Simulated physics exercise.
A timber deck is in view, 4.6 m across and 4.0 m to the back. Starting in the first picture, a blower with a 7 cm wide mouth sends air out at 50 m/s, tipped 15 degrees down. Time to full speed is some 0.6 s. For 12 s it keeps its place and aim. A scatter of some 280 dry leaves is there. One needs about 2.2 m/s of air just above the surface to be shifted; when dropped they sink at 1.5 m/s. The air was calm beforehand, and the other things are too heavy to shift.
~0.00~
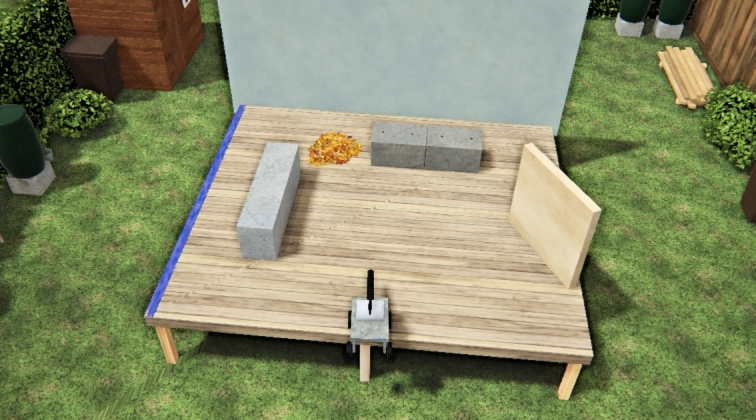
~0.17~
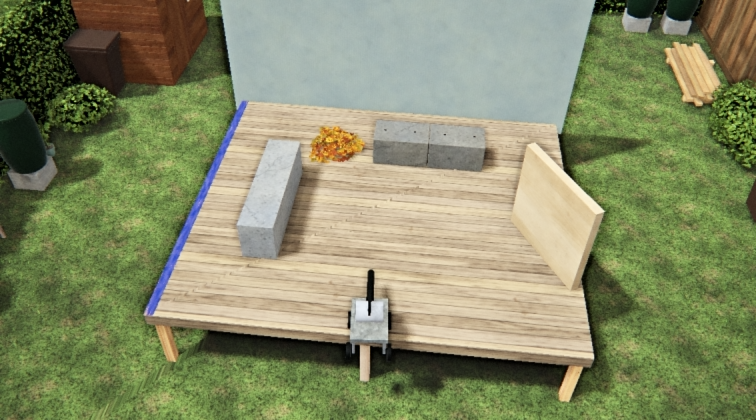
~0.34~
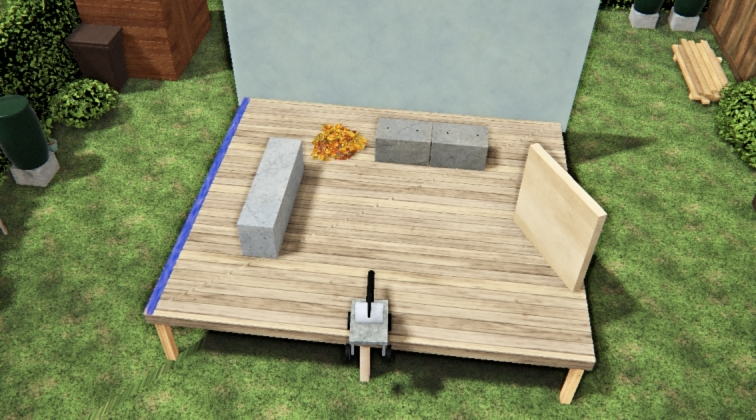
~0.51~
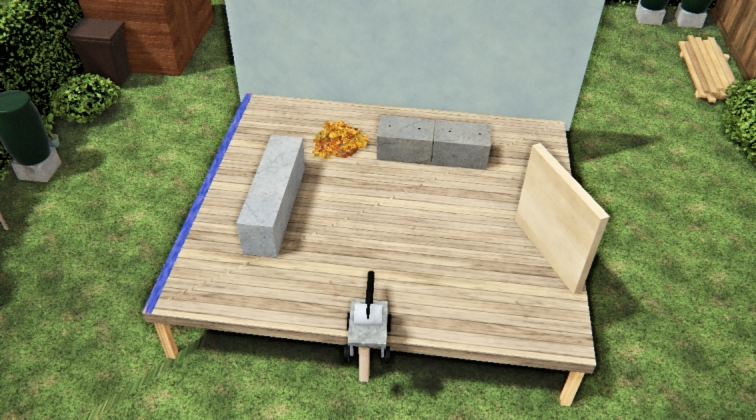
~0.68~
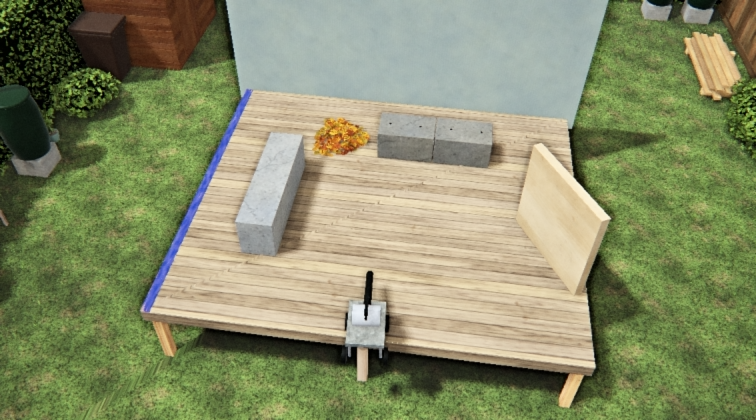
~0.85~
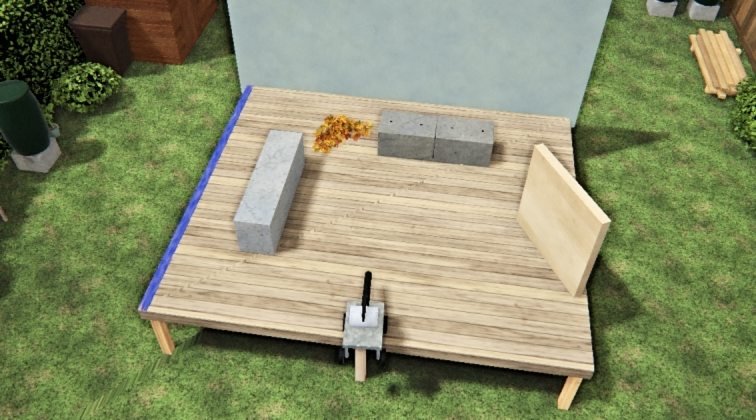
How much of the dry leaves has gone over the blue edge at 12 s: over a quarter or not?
Over a quarter.
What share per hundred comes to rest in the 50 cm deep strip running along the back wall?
Around 10 in a hundred.
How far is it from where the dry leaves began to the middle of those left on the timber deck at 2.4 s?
Centre shift: Near 1.2 m.
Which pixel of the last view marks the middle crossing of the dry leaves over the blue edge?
At roughly pixel (246, 87).
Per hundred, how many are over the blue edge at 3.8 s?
40 per cent or so.
After 2.4 s the count stands so, 25 % are over the blue edge; the middle of those still in play is near (304, 90).
After 3.8 s the count stands so, 41 % are over the blue edge; the middle of those still in play is near (300, 90).
After 6.6 s the count stands so, 67 % are over the blue edge; the middle of those still in play is near (303, 91).
After 12.0 s, at the end, 88 % are over the blue edge.
